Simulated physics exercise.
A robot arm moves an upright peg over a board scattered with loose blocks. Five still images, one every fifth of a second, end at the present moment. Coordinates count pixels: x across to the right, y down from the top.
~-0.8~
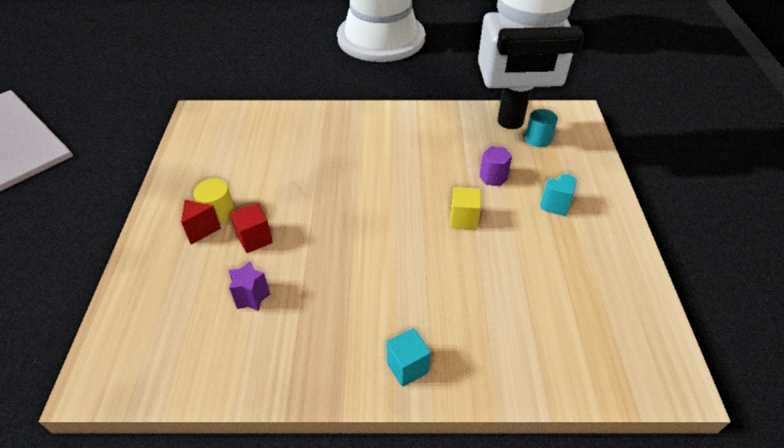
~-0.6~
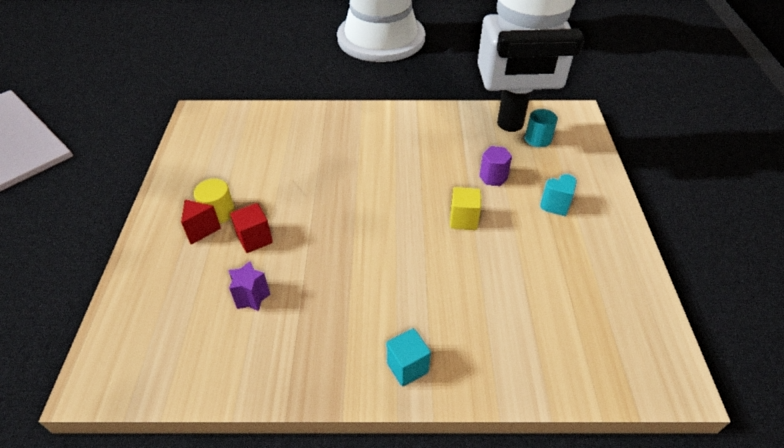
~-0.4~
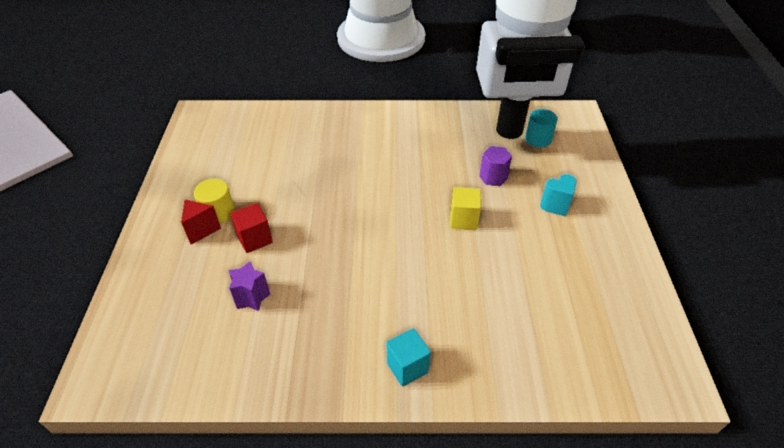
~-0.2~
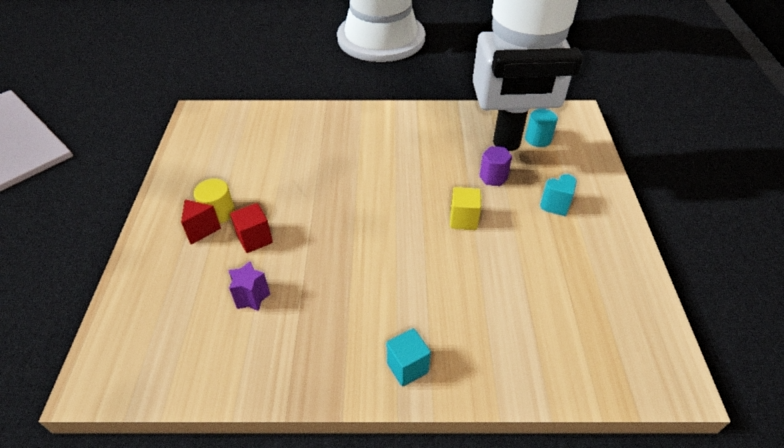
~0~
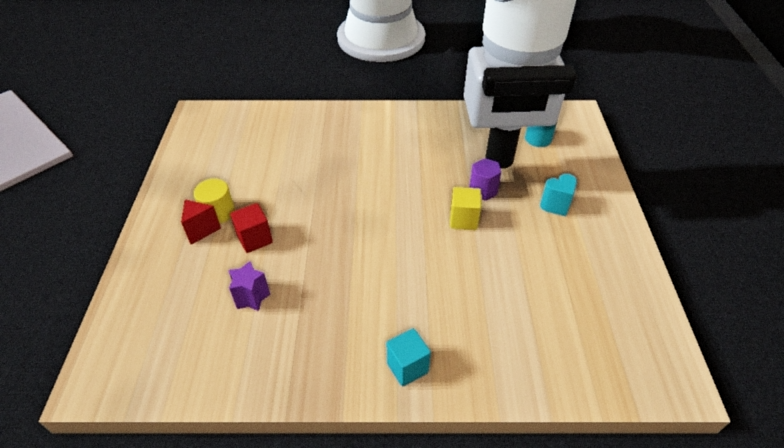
The clip opens on a robot arm holding a black peg upright near the far right of a wooden board scattered with colourful blocks. The peg creeps toward the viewer, then nudges the purple block slightly forward and left, close to the yellow block, while the other blocks stay still.
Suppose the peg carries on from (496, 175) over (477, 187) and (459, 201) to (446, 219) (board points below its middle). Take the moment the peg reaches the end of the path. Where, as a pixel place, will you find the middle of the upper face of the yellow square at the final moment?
I'd guess (454, 241).
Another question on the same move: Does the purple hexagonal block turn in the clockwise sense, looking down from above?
Short answer: No.
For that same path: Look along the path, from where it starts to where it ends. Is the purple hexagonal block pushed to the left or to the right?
Towards the left-hand side.
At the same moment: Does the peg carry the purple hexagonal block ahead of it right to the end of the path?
I'd say yes.
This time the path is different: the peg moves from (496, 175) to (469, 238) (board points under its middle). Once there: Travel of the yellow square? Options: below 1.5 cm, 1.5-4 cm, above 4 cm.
Range: Over 4 cm.
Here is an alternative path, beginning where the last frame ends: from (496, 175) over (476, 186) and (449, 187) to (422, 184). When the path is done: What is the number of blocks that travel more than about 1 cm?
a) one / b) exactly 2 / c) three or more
The one that fits is b, exactly 2.
What follows on the original path. One third of the way, peg at (479, 172); yellow square at (464, 202); purple hexagonal block at (470, 183), turned 15° anticlockwise.
Two thirds of the way, peg at (460, 187); yellow square at (456, 221); purple hexagonal block at (454, 200), turned 30° anticlockwise.
At the end, peg at (448, 204); yellow square at (454, 241), turned 25° anticlockwise; purple hexagonal block at (444, 219), turned 45° anticlockwise; turquoise heart block not moved.
